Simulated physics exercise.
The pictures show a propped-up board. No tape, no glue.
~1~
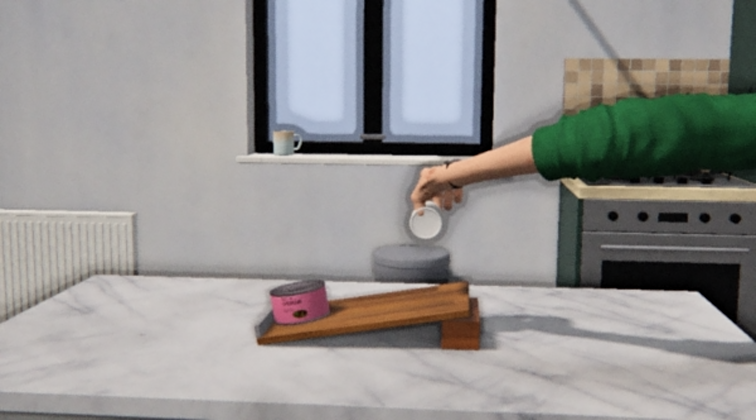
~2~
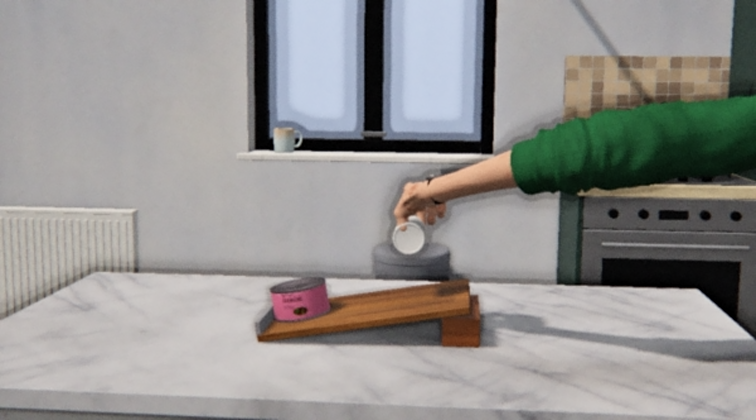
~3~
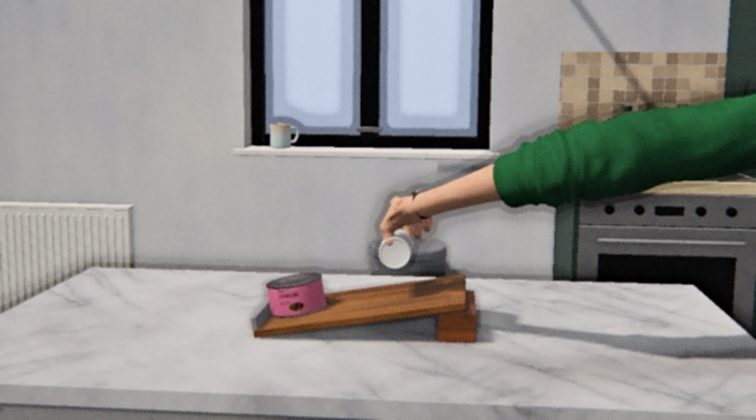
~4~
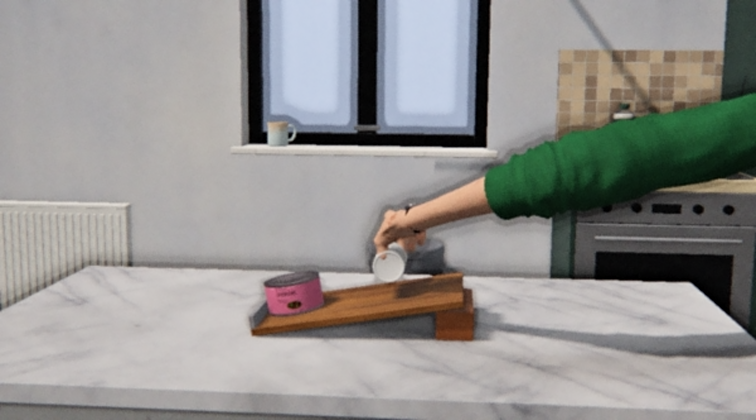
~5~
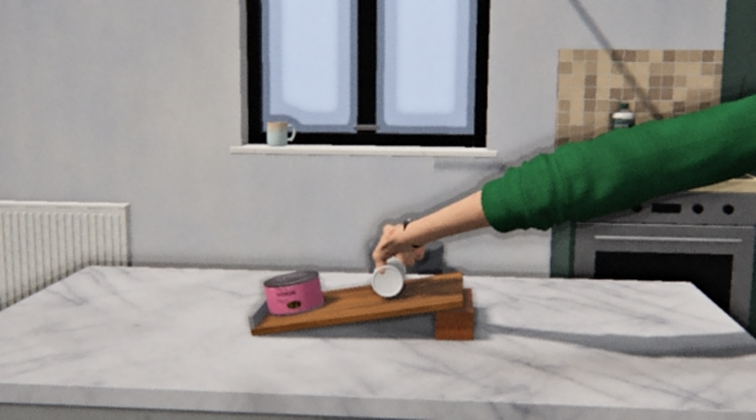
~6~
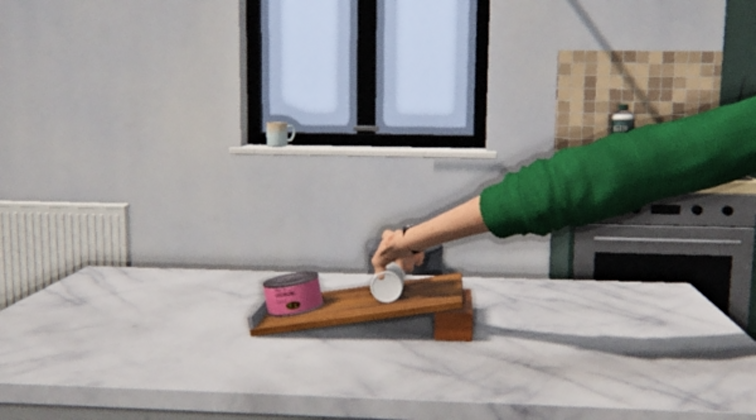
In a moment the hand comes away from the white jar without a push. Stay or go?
Here the white jar runs down the board.
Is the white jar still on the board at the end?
The white jar stops on the board.
Then, 0.30 s later than the last frame, white jar moved a little near (375, 283).
Then, 0.50 s later than the last frame, white jar moved about its own width near (343, 287).
Then, 0.80 s later than the last frame, white jar moved well along near (335, 288).
When it is over, moved from the start, white jar; pink tub as before. End places, in pixels of the last picture, white jar near (335, 288). The white jar goes downhill.
